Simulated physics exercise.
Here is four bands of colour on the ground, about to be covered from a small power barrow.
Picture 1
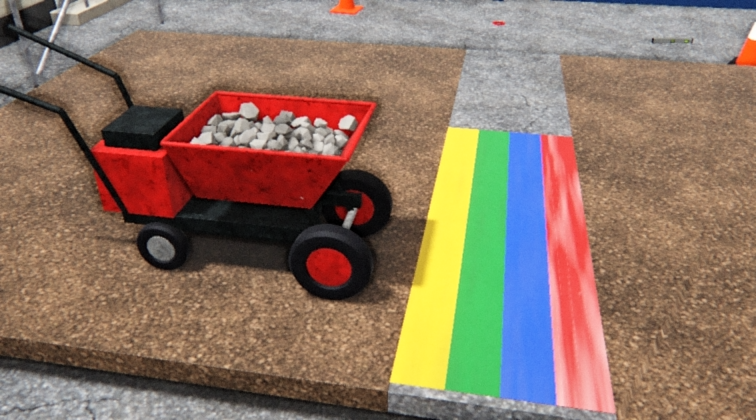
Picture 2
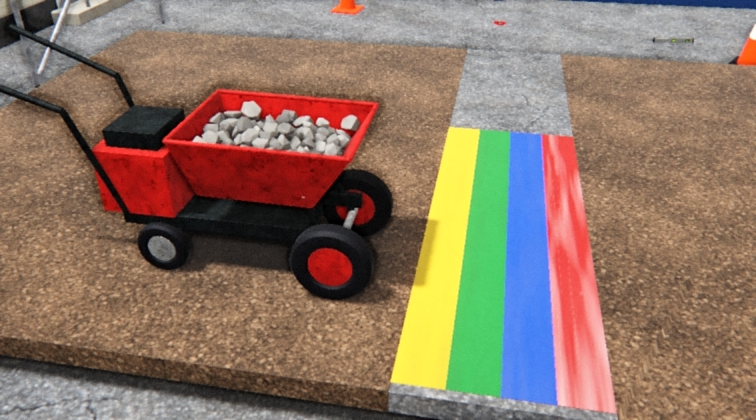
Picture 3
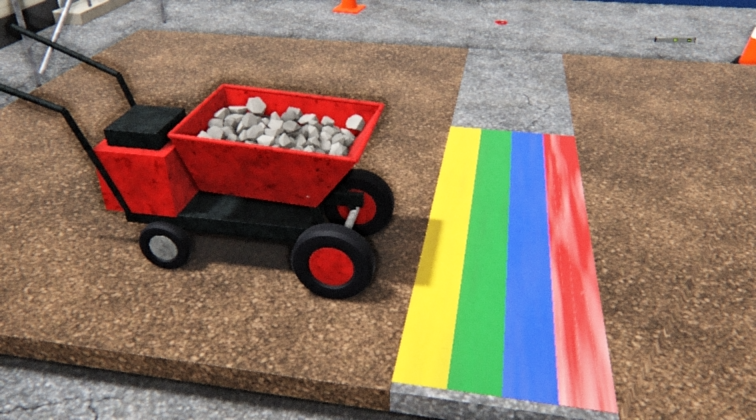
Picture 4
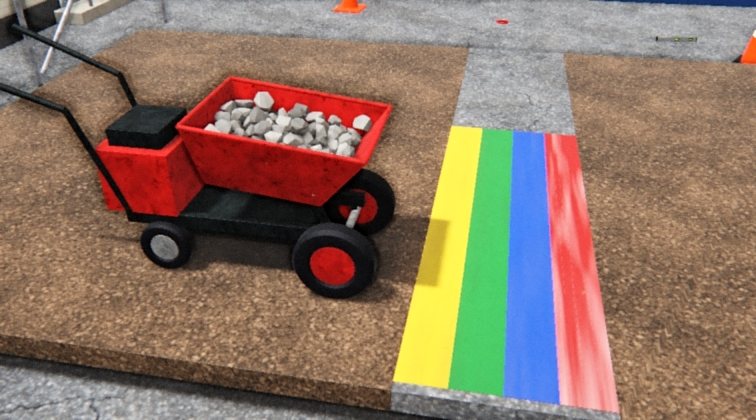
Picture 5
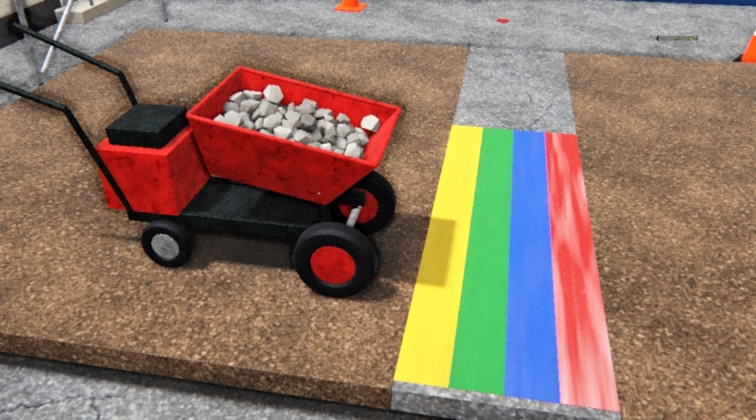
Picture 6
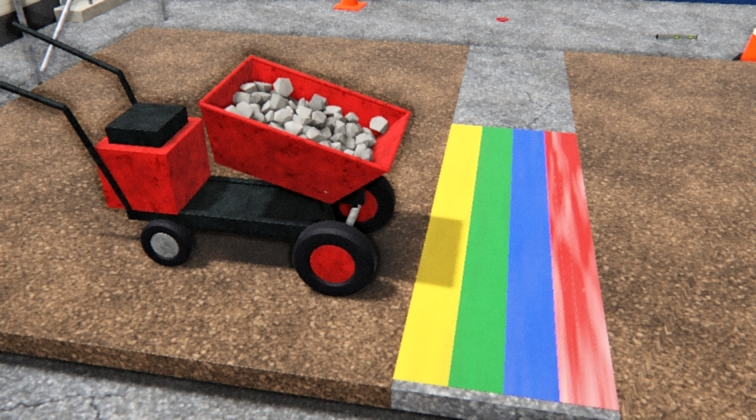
In the video, a small red power barrow loaded with broken grey stones stands beside yellow, green, blue and red strips on the ground. Its skip starts level, then gradually tilts forward to the right, its rear end rising.
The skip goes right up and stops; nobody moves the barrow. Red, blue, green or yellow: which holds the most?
Most covered: The green band.
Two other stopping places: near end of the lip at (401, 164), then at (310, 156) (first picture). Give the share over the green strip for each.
First some 20, then 30 per cent.
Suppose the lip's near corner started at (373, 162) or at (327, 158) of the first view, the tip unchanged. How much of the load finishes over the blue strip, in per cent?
First some 30, then 20 per cent.
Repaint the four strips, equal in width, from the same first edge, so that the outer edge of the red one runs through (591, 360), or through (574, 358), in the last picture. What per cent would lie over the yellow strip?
First some 10, then 10 per cent.
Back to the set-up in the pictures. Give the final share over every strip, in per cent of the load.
Yellow strip near 10; green strip near 40; blue strip near 25; red strip near 15.
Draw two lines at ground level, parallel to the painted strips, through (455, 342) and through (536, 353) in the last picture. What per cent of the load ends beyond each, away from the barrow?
First some 90, then 30 per cent.
Just after the last frame, skip tipped steeply; every one in the skip.
A moment on, skip tipped steeply; the larger part in the skip; about a tenth over the green strip; just a few over the blue strip; just a few falling.
Further on, skip tipped right over; roughly a quarter in the skip; just a few over the yellow strip; roughly a third over the green strip; roughly a quarter over the blue strip; about a tenth over the red strip; about a tenth off the paint.
When it is over, skip tipped right over; about a tenth over the yellow strip; roughly a third over the green strip; roughly a quarter over the blue strip; roughly a quarter over the red strip; about a tenth off the paint.
